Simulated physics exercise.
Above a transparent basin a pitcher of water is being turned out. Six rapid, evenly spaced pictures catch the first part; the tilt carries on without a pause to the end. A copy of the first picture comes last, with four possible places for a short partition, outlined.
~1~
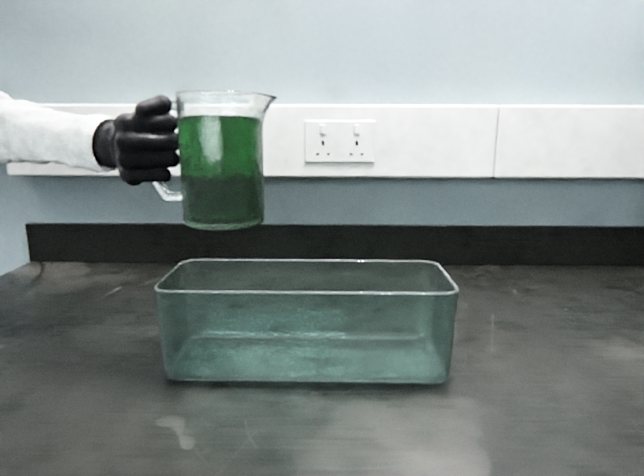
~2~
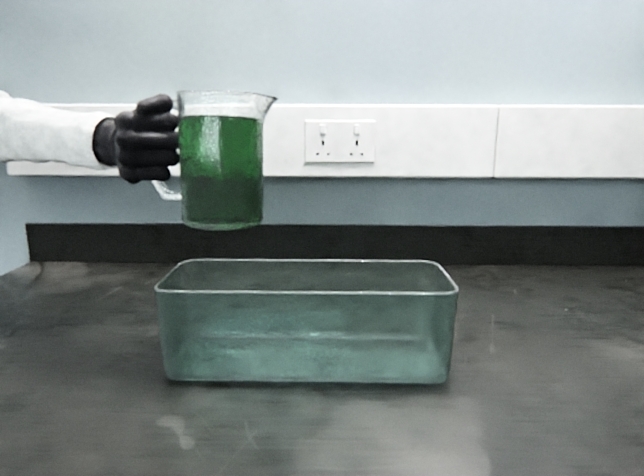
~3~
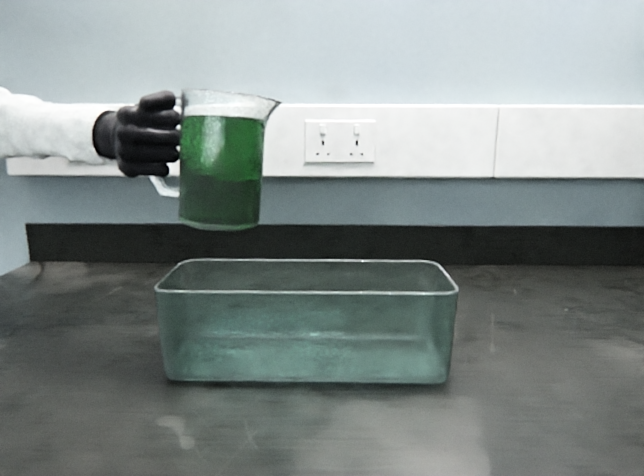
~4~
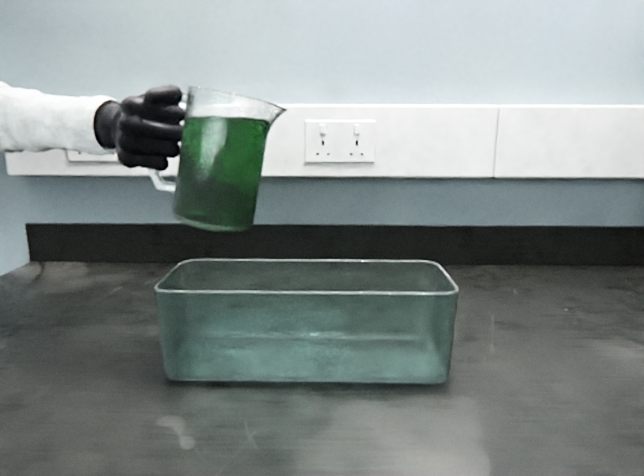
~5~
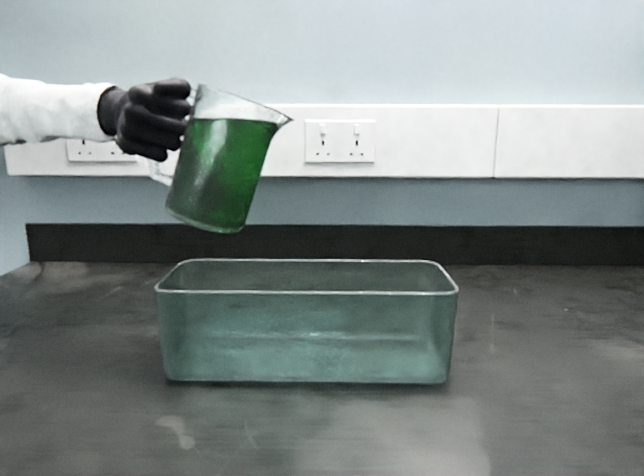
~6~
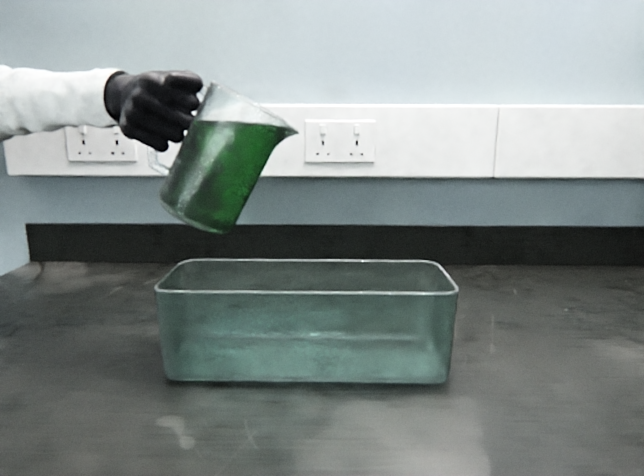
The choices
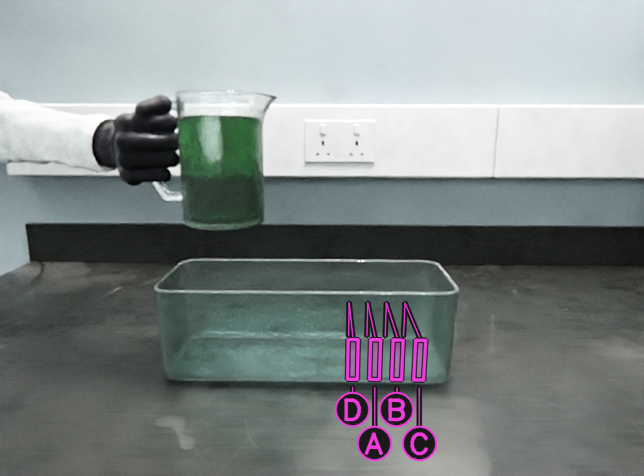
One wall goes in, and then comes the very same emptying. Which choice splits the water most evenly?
D works best here.
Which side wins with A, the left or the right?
More ends on the left.
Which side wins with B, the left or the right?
The left side.
On the marked copy, A at (374, 387); B at (396, 387); C at (419, 387); D at (352, 387).
With A, about 92 % ends left of the wall and 4 % right of it; 4 % is lost outside.
With B, about 94 % ends left of the wall and 3 % right of it; 3 % is lost outside.
With C, about 94 % ends left of the wall and 5 % right of it.
With D, about 55 % ends left of the wall and 44 % right of it.
